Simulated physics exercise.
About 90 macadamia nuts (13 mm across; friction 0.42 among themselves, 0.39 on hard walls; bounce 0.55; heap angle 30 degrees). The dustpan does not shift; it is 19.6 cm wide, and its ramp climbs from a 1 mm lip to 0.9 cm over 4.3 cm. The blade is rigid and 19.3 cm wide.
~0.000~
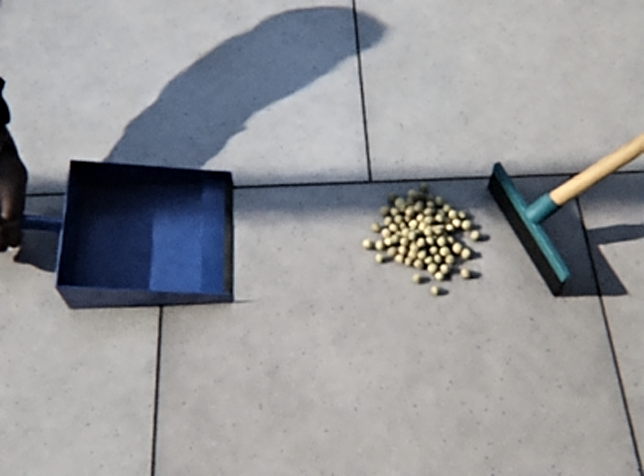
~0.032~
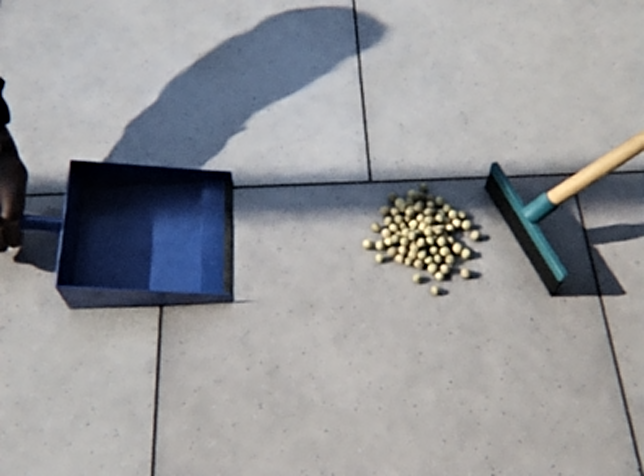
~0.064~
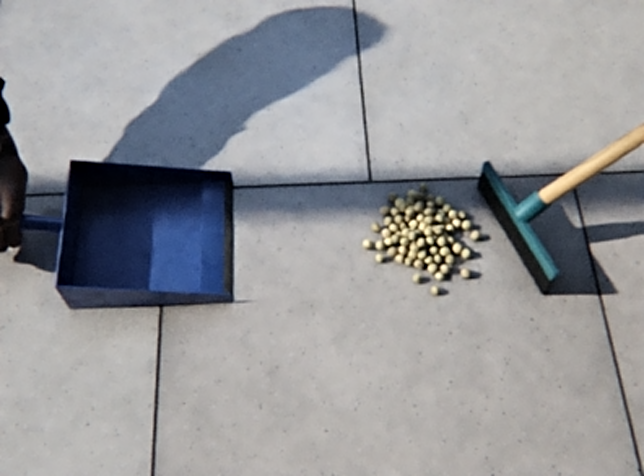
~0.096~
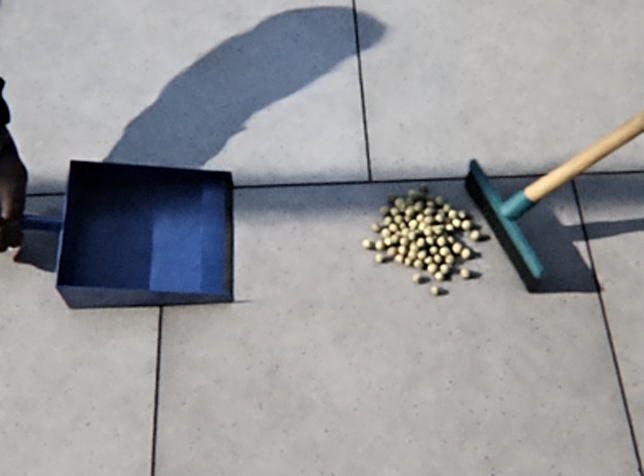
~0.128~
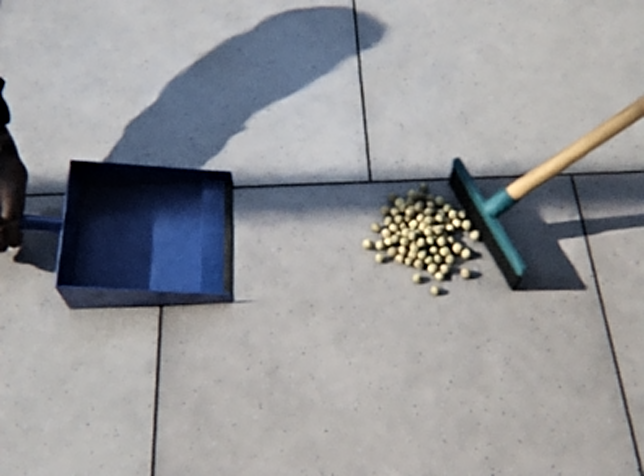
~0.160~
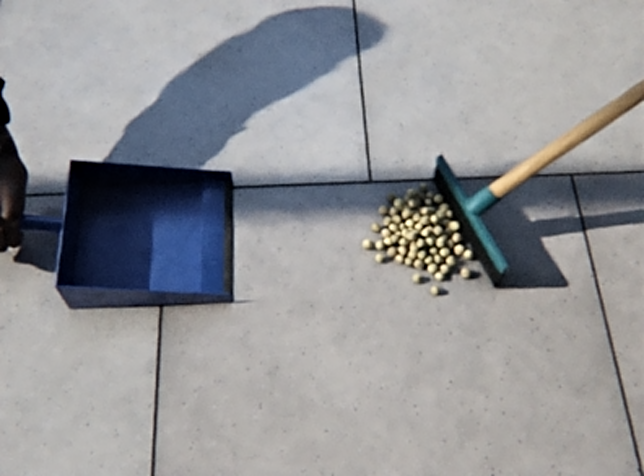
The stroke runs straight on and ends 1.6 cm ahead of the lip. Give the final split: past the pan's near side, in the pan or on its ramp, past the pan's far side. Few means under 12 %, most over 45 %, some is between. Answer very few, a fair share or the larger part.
Near side a fair share, pan a fair share, far side very few.
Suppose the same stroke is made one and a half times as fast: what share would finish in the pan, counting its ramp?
It would be near 30 per cent.
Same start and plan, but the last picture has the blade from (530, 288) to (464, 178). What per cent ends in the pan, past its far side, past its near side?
Pan 10, far 0, near 45.
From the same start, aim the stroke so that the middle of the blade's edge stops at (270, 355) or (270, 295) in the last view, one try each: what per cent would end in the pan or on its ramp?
About 5 and 20 per cent.
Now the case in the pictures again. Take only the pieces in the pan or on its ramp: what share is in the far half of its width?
Roughly 60 per cent.
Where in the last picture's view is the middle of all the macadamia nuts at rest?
Near (239, 259).
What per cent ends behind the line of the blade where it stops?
Some 10 per cent.
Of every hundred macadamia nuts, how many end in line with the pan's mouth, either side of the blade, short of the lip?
About 40 per cent.
Then, at 0.36 s, middle of the blade 19 cm from the lip; 0 % over the lip, far side 5 %, near side 10 %.
After 0.49 s, middle of the blade 9 cm from the lip; 0 % over the lip, far side 5 %, near side 20 %.
After 0.75 s, middle of the blade 5 cm from the lip; 30 % over the lip, far side 5 %, near side 25 %.
In the end, at 1.6 s, near side 25 %, pan 25 %, far side 5 %, in front of the lip or behind the blade 40 %.
